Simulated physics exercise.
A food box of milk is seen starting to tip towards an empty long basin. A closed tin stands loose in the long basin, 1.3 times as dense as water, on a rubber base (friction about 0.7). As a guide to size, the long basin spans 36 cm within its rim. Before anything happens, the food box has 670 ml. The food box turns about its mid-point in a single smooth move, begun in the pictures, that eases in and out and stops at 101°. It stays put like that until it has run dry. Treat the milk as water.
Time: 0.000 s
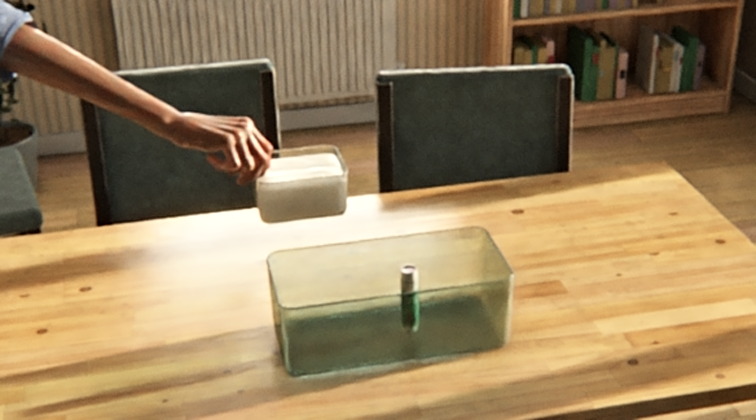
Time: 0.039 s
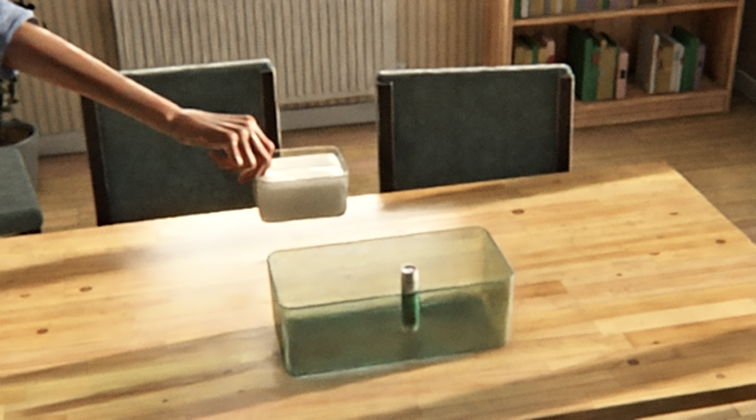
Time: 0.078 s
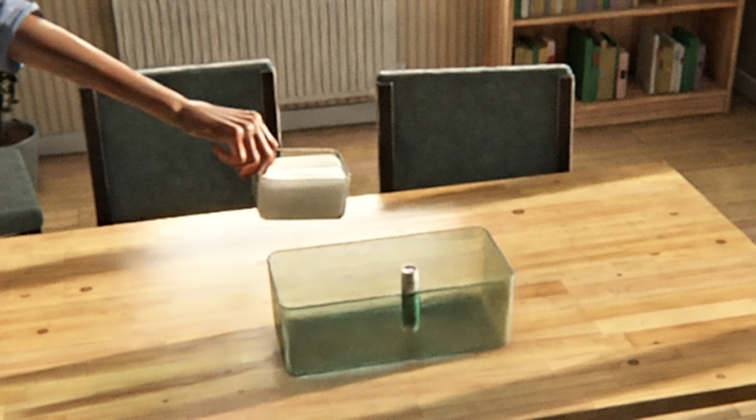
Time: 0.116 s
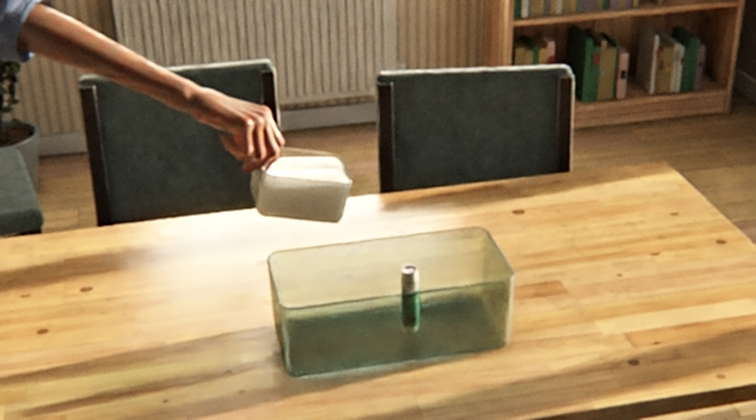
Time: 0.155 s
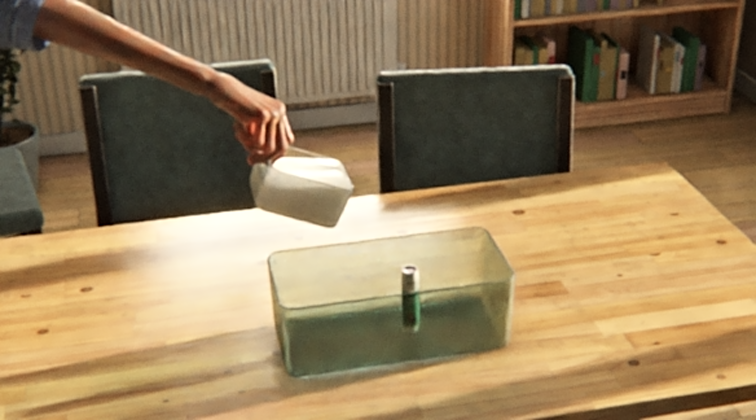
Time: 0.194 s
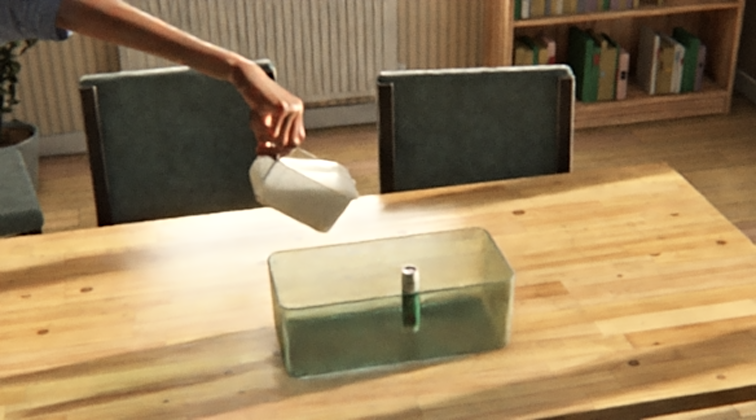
A food box of milk tilts to the right in a hand above a basin.
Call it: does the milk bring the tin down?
Call: Brought down.
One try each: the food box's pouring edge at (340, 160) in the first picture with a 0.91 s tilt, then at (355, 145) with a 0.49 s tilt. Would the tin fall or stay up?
Run one: It does not tip. Run two: It does not tip.
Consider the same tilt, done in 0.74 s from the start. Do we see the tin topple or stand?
The tin stays balanced.
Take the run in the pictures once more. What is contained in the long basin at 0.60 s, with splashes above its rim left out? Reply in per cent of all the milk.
Near 90 in a hundred.
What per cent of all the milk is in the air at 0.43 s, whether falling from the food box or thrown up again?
I'd say close to 50 per cent.
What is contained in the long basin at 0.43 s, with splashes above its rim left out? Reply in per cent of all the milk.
The basin holds roughly 30 in a hundred parts at that moment.
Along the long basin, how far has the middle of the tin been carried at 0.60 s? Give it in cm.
Centre to centre, close to 2 cm.
Then, 0.43 s in, the tilt is 98° and 19 per cent is still to pour; the tin stands where it began.
Then, 0.60 s in, the tilt is 101° and 4 per cent is still to pour; the tin leans 7°.
Then, 0.78 s in, the tilt is 101° and 1 per cent is still to pour; the tin leans 26°.
Then, 0.98 s in, the tilt is 101° and 0 per cent is still to pour; the tin lies on its side.
Finally, the tin lies on its side.
